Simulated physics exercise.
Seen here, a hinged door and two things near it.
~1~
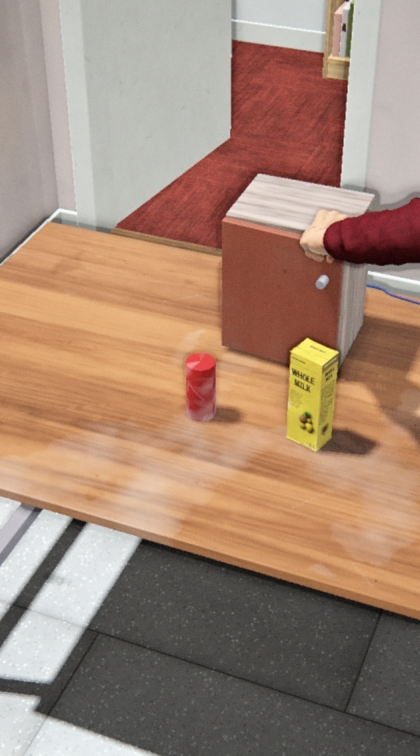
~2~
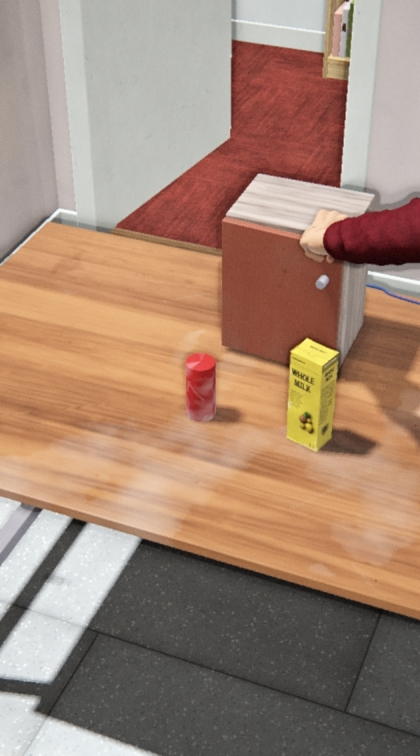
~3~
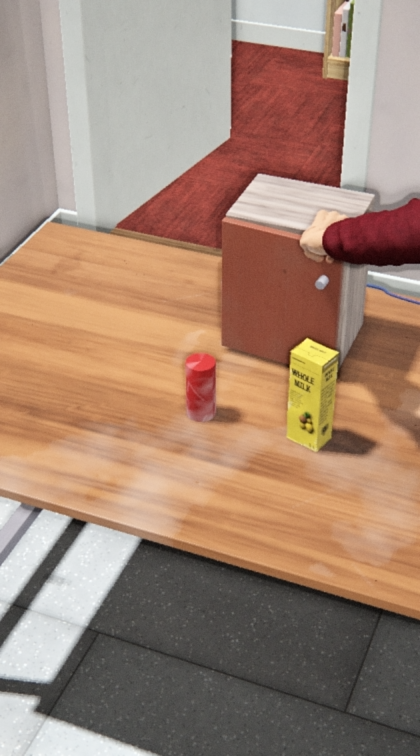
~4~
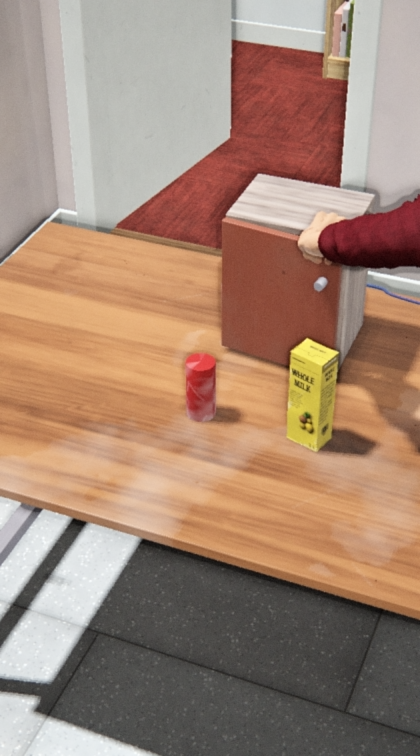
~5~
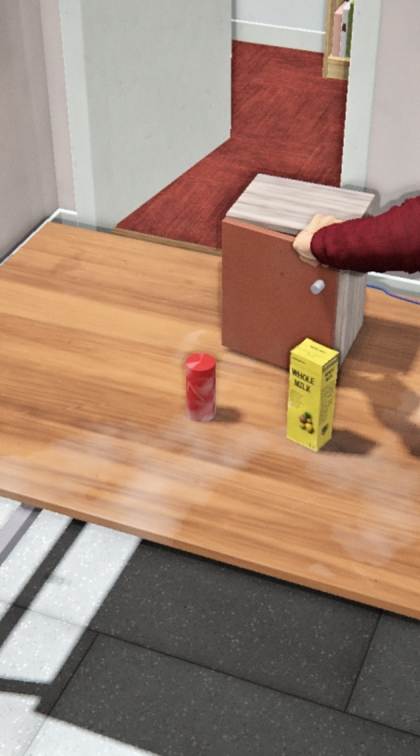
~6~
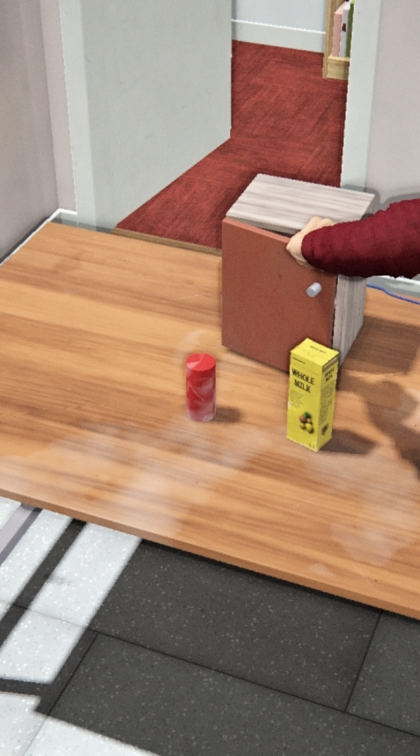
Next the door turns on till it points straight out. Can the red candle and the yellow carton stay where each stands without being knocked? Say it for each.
The red candle gets knocked, the yellow carton escapes contact.
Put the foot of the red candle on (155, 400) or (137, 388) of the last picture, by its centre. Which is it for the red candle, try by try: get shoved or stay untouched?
In that order, it stays untouched; stays untouched.
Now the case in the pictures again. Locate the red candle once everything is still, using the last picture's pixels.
Near (165, 383).
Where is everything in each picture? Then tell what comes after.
In the first frame, door 4° open; red candle (201, 388); yellow carton (312, 396); door (277, 301).
In the second frame, door 4° open; yellow carton (312, 396); door (277, 301).
In the third frame, door 4° open; red candle (201, 388); door (277, 301).
In the fourth frame, door 6° open; yellow carton (312, 396); door (276, 302).
In the fifth frame, door 9° open; red candle (201, 388); door (275, 304).
In the sixth frame, door 12° open; red candle (201, 388); yellow carton (312, 396); door (273, 306).
Then, 1.50 s later than the last frame, door 76° open; red candle shifted a little near (192, 387); yellow carton at rest near (312, 396).
When it is over, the red candle gets shoved, near (165, 383); the yellow carton stays untouched, near (312, 396).
